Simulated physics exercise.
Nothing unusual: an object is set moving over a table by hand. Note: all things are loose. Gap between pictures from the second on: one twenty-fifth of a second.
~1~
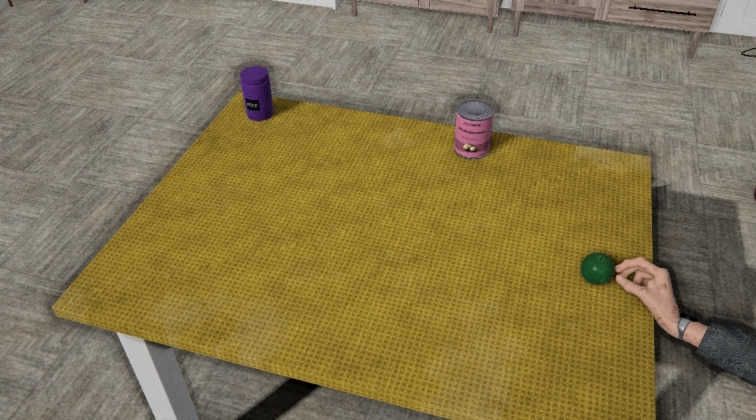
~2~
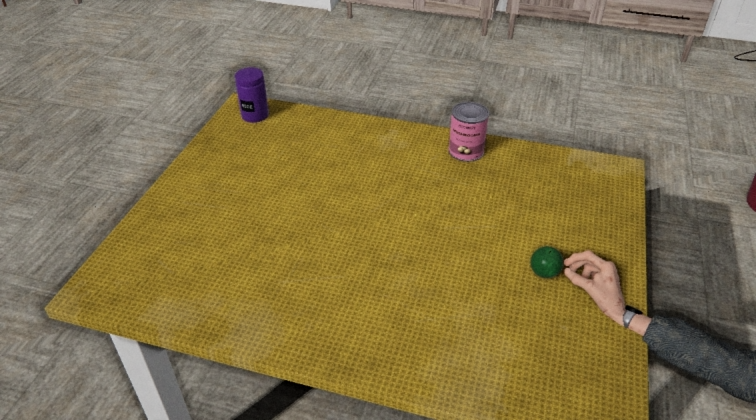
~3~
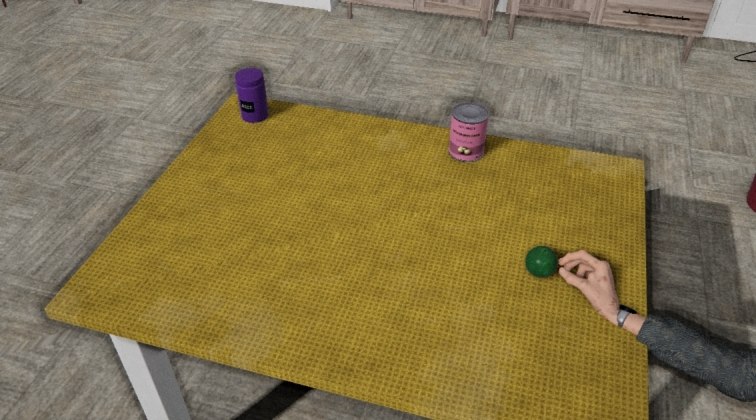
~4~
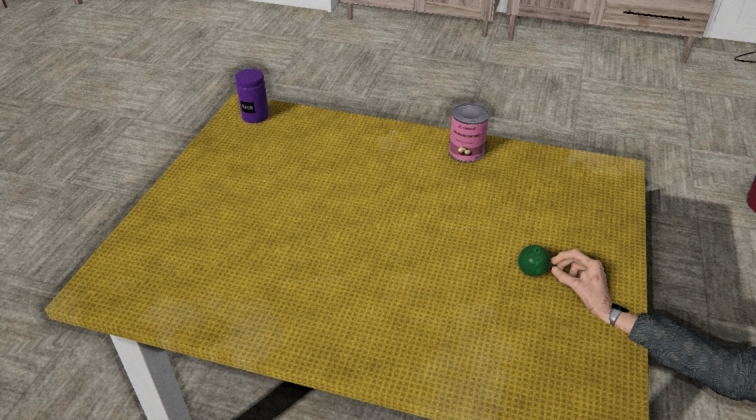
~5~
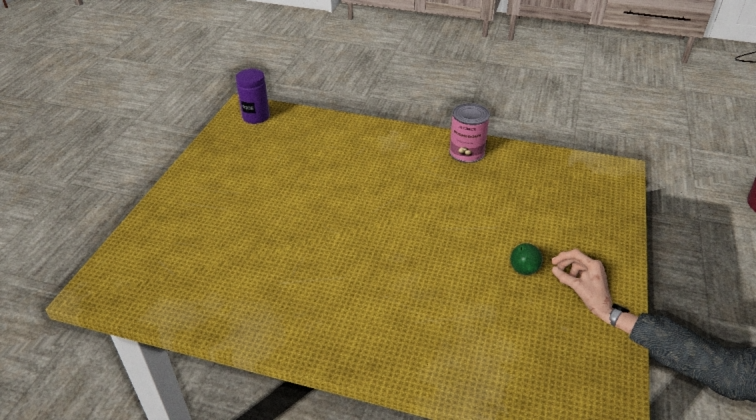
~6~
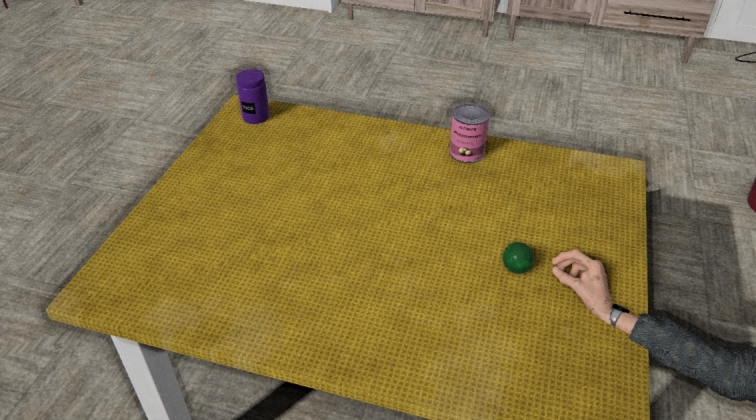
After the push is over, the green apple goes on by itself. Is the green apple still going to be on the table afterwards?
It is not lost over the side.
Then, 0.10 s past the last view, green apple displaced about its own width near (499, 254).
Then, 0.30 s past the last view, green apple displaced well along near (468, 248).
Then, 0.50 s past the last view, green apple displaced well along near (445, 243).
Then, 0.80 s past the last view, green apple displaced well along near (423, 239).
Finally, moved from the start, green apple. Final places as the last picture's camera would see them, green apple near (418, 238).
